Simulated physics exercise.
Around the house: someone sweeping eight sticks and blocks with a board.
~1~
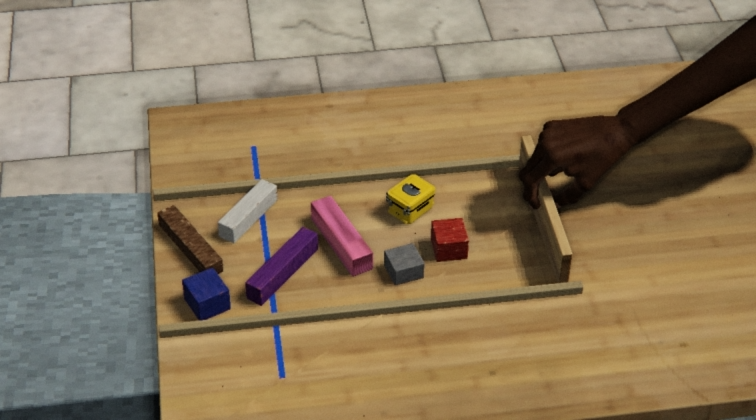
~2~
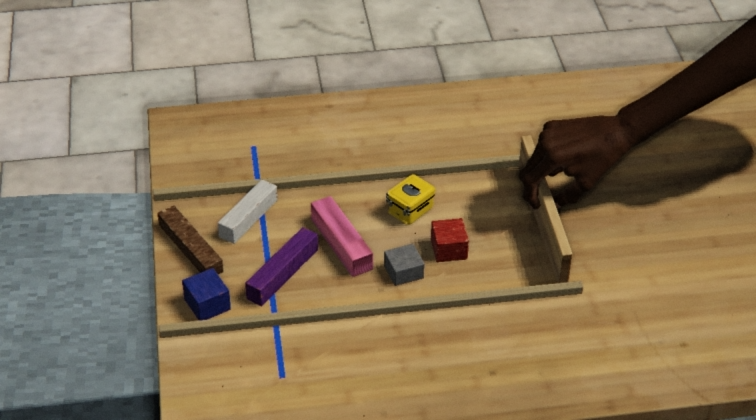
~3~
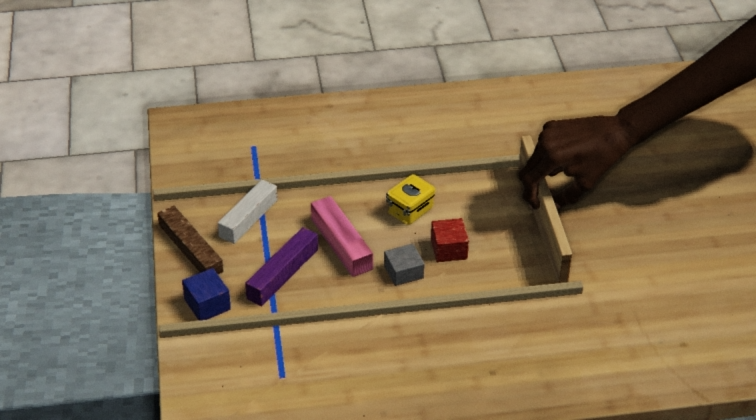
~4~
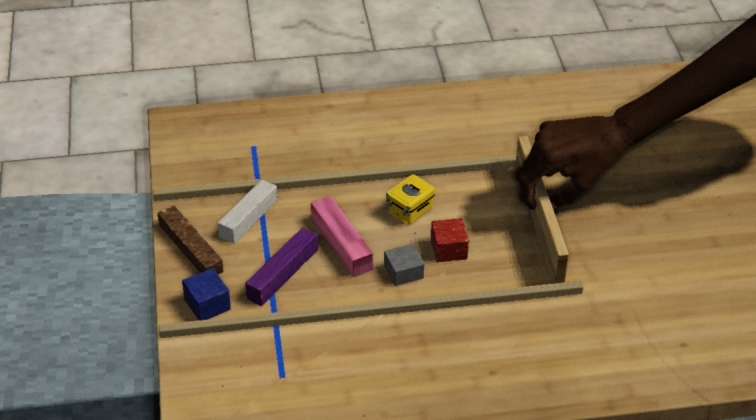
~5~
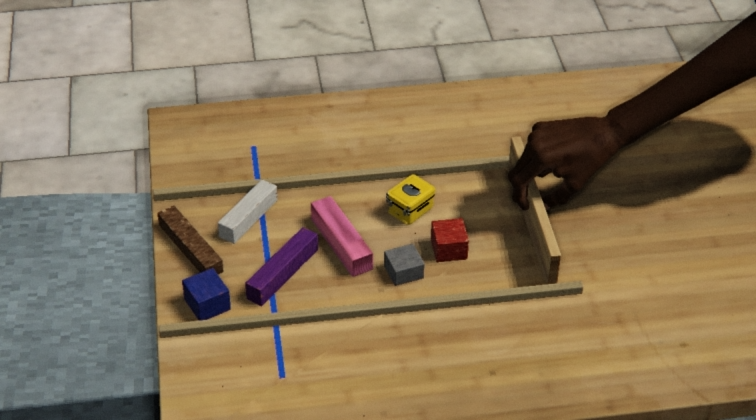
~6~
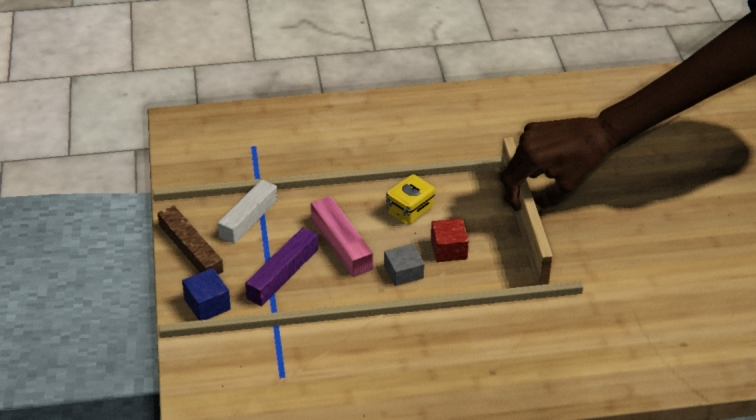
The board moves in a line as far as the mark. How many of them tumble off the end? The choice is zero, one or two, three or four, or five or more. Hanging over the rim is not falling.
Here the number that fall off is zero.
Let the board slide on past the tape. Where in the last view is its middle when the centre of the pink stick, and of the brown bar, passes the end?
Near (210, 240) and (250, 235).
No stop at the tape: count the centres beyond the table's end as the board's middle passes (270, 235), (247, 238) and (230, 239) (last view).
The counts: 0, 1 and 2.
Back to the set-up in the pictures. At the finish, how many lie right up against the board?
The number is 4.
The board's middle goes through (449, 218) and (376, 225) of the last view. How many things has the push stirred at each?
By then 1, and 5.
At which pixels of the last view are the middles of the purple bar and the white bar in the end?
About (204, 283), and the other about (222, 203).
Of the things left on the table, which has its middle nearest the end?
That is the brown bar.
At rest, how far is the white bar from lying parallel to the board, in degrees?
Some 70 degrees.
Soon after, none off yet; brown bar at rest near (190, 242); blue block at rest near (207, 295); white bar at rest near (248, 211).
At rest, the number that fall off is zero.
